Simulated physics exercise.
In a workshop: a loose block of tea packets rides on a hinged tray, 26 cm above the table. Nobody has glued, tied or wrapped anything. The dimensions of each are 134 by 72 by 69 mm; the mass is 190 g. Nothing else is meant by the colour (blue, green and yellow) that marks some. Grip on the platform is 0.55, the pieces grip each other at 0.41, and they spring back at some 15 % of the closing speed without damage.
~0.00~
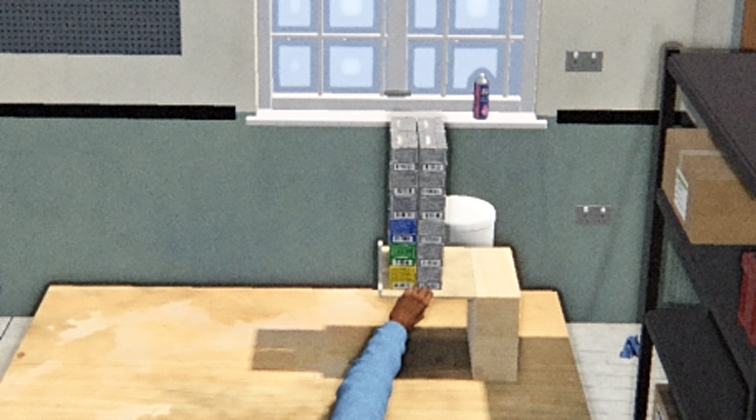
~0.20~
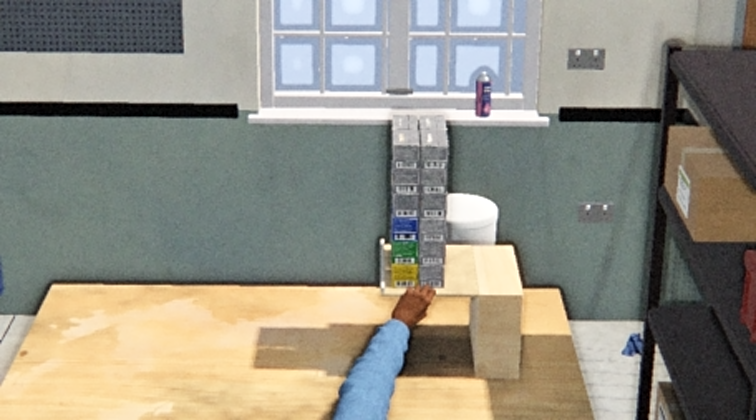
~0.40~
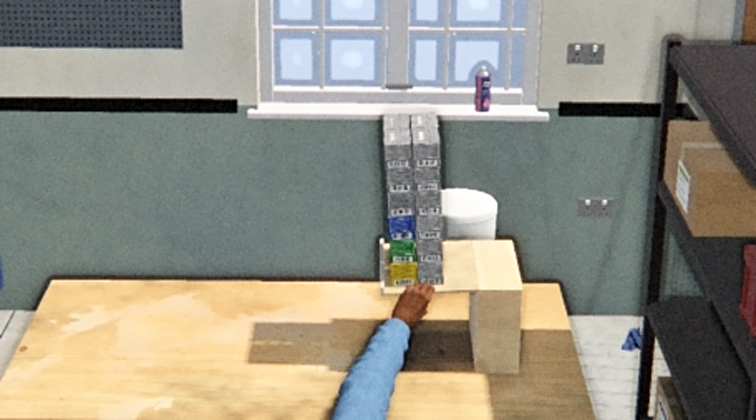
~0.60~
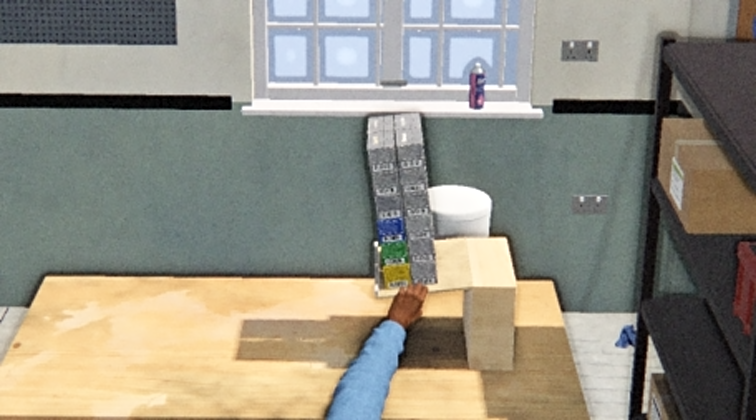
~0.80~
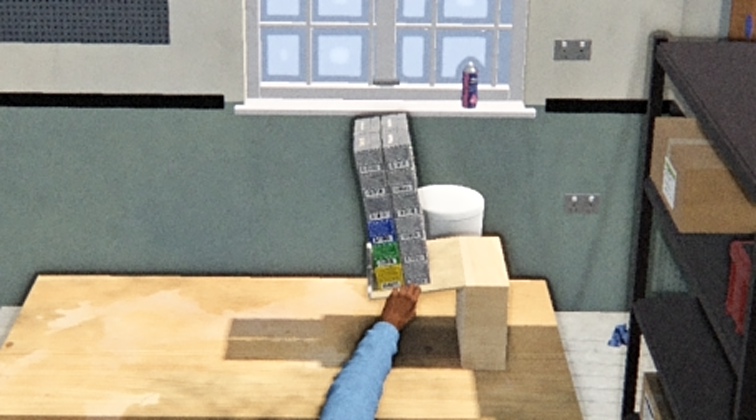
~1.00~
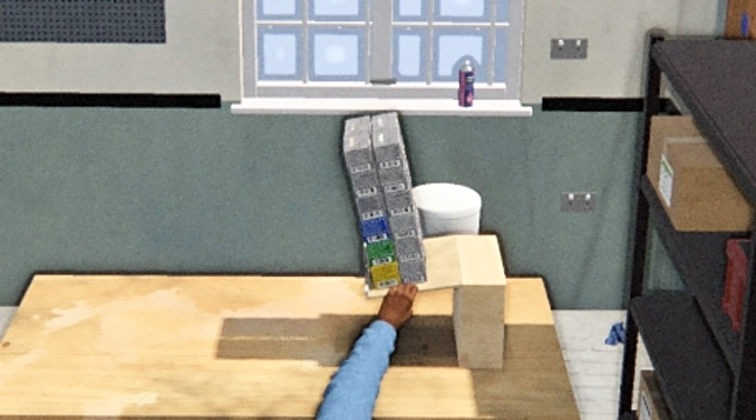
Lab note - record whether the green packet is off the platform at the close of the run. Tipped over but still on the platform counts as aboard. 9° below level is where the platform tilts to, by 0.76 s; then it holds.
Result: Off the platform.
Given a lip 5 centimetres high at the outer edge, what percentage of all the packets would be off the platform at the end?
80 %.
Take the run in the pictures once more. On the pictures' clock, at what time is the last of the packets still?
Around 2.0 seconds.
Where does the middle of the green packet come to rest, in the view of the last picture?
I'd put it somewhere near (323, 340).
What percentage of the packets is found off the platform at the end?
Around 75 per cent, I'd say.
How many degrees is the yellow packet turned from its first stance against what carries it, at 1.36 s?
Rotation: Approx. 25°.
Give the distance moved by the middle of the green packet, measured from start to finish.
It ends some 37 cm from where it began.
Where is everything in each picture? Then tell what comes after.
In the first picture (pixels give the middle of a visible side; leans and shifts are taken against what carries them), platform's outer corner (380, 297) slope 0°; green packet (402, 255); blue packet (403, 232); yellow packet (403, 278); none has stirred.
In the second picture, platform's outer corner (383, 295) slope 0°; green packet (405, 253).
In the third picture, platform's outer corner (383, 295) slope 3°; green packet (402, 252).
In the fourth picture, platform's outer corner (377, 298) slope 7°; green packet (394, 255).
In the fifth picture, platform's outer corner (370, 300) slope 9°; green packet (385, 255); movement in 5 of them.
In the sixth picture, platform's outer corner (367, 299) slope 9°; green packet (381, 254) 4° from how it stood; blue packet (375, 231) 4° from how it stood; yellow packet (386, 277) 4° from how it stood; steepest lean 4°, the packet at (371, 208); movement in 23 of them.
After 1.36 s, slope 9°; 10 of the 24 packets off the platform; green packet 26° from how it stood; blue packet 26° from how it stood.
After 1.58 s, slope 9°; 18 of the 24 packets off the platform; green packet on its side; blue packet on its side.
In the end (2.1 s), slope 9°; 18 of the 24 packets off the platform; green packet on its side; blue packet on its side; yellow packet 47° from how it stood. From the last view, middles, green packet near (323, 340), blue packet near (291, 339).
